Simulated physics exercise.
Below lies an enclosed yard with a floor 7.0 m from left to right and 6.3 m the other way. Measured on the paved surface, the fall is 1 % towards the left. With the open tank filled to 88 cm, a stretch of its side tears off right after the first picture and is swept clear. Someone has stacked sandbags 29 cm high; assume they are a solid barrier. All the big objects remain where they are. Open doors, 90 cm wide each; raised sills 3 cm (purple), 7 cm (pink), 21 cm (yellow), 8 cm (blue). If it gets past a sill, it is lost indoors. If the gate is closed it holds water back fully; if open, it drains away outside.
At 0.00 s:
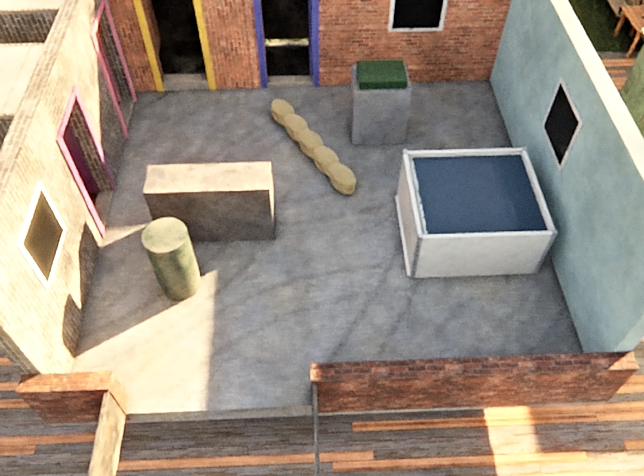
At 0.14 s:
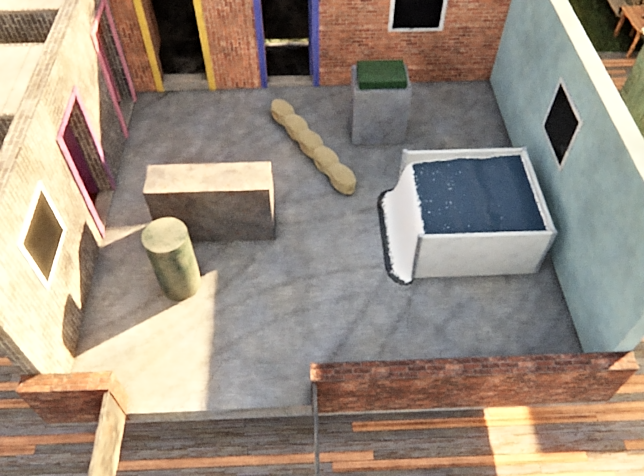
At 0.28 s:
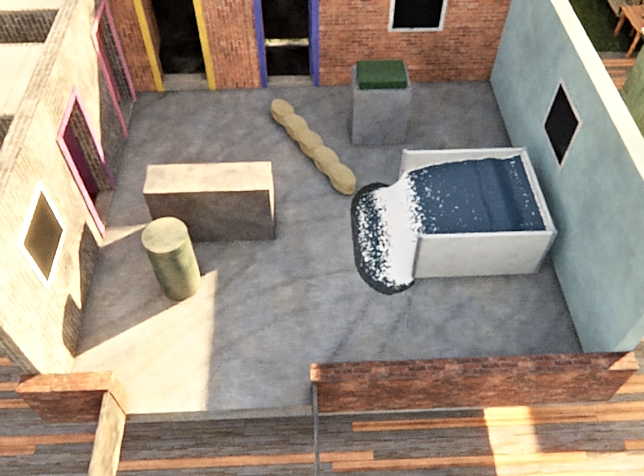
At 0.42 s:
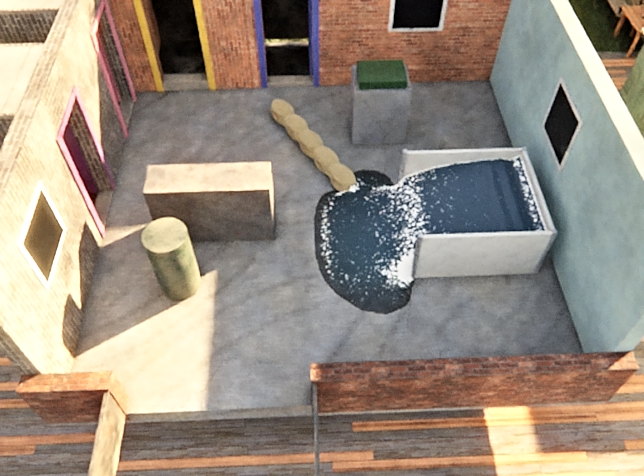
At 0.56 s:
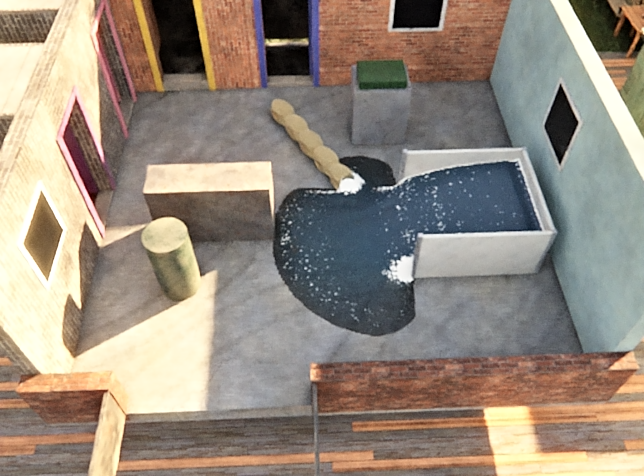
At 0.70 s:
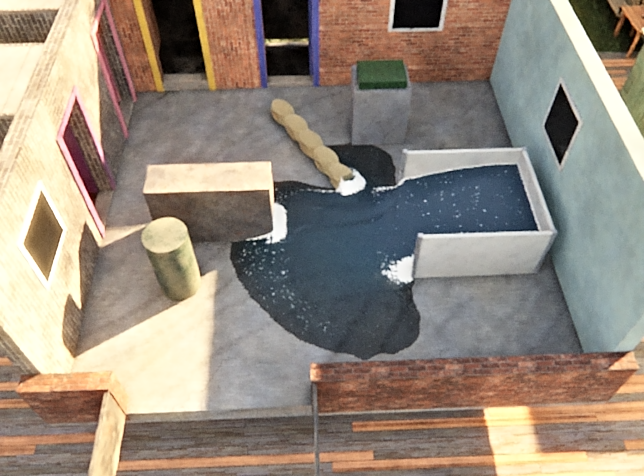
Dark blue water burst out of the left side of an open tank in a walled yard, foamed across the grey floor, and spread around the end of the sandbags to a long pale block.
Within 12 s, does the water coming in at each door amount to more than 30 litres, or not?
At the purple door: More than 30 litres. At the pink door: More than 30 litres. At the yellow door: Not more than 30 litres. At the blue door: Not more than 30 litres.
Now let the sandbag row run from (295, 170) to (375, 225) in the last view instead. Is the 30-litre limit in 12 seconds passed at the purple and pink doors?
Checking the limit, purple is too much, pink is too much.
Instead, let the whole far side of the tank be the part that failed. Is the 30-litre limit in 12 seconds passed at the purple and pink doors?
Log - purple: Threshold not reached, pink: Threshold topped.
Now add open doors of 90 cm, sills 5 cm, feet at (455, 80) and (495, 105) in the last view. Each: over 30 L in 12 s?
Less, less.
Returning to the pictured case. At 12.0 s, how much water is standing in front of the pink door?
It's about 8.0 cm.
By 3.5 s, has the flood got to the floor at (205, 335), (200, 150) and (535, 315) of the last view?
Soaked, soaked, untouched.
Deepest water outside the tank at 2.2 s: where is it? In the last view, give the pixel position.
You'll find it around (79, 398).
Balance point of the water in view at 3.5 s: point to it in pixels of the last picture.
I'd say somewhere around (250, 221).
After 1.4 s water covers 45 % of the floor and is deepest (51 cm) near (284, 221); purple door 2 cm at the sill, 0 L in, pink door not reached, yellow door not reached, blue door not reached.
After 2.2 s water covers 65 % of the floor and is deepest (45 cm) near (79, 398); purple door 13 cm at the sill, 12 L in, pink door 14 cm at the sill, 0 L in, yellow door not reached, blue door 12 cm at the sill, 0 L in.
After 3.5 s water covers 65 % of the floor and is deepest (23 cm) near (65, 398); purple door 9 cm at the sill, 52 L in, pink door 16 cm at the sill, 34 L in, yellow door 18 cm at the sill, 0 L in, blue door 7 cm at the sill, 5 L in.
After 7.0 s water covers 65 % of the floor and is deepest (13 cm) near (294, 144); purple door 8 cm at the sill, 130 L in, pink door 10 cm at the sill, 97 L in, yellow door 8 cm at the sill, 0 L in, blue door 5 cm at the sill, 6 L in.
After 12.0 s water covers 80 % of the floor and is deepest (9 cm) near (119, 172); purple door 8 cm at the sill, 192 L in, pink door 8 cm at the sill, 113 L in, yellow door 7 cm at the sill, 0 L in, blue door 4 cm at the sill, 6 L in.
